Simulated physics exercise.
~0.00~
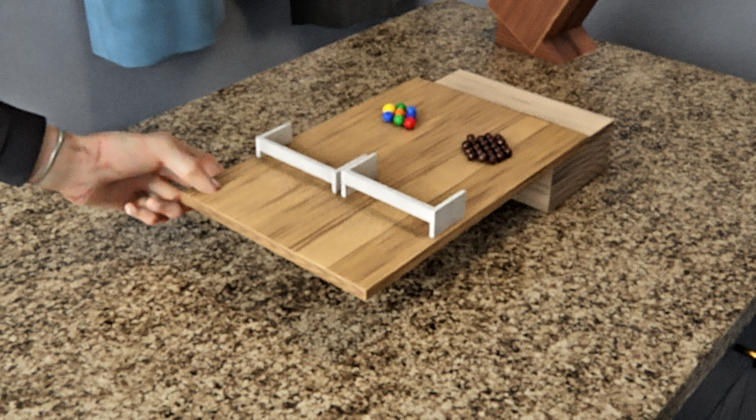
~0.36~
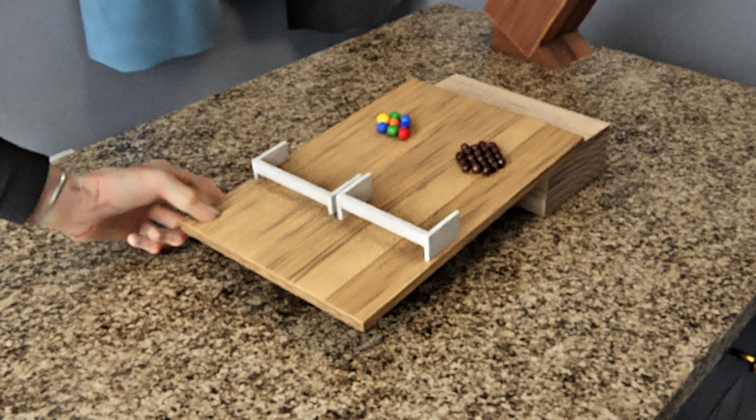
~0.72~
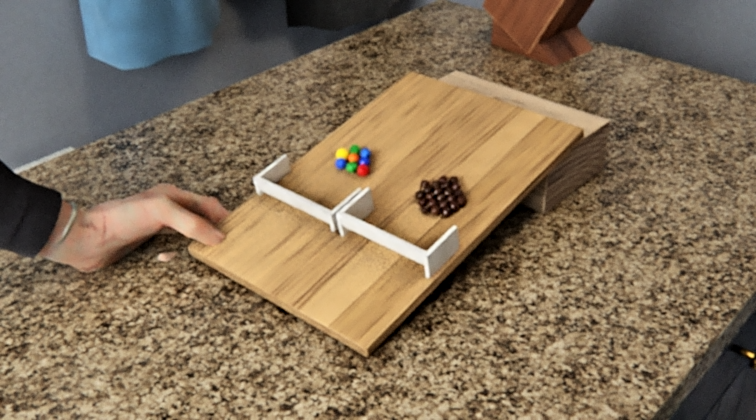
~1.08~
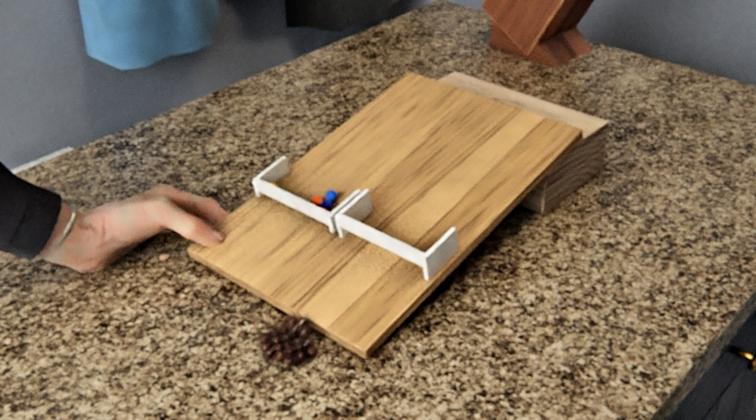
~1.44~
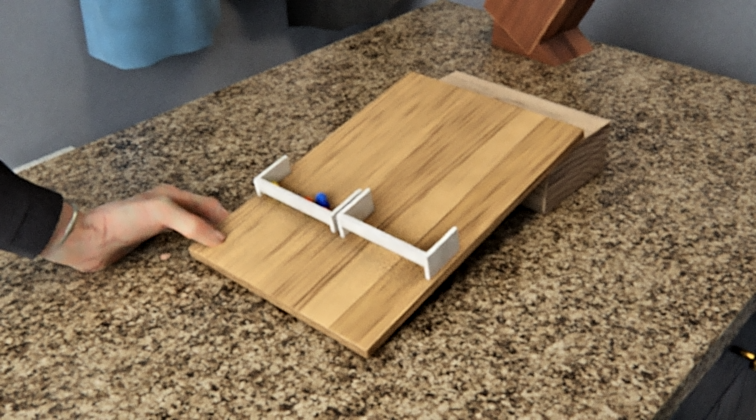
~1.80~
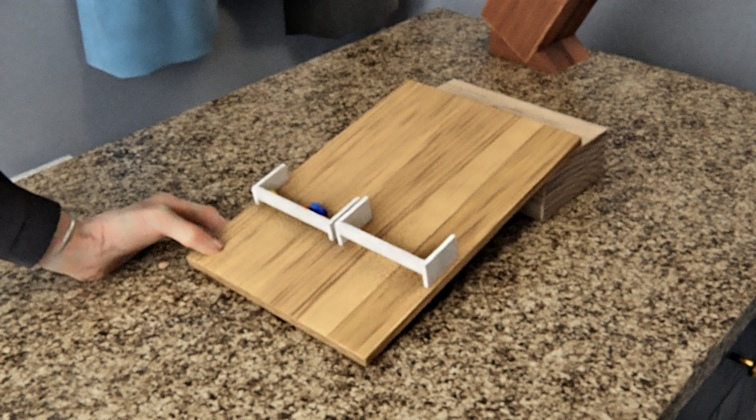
A wooden board propped on a block tilted as a hand lowered its near end, and two clusters of little balls slid down it; the dark brown ones passed under a white bar and off the board, while the colorful ones stopped behind the other.
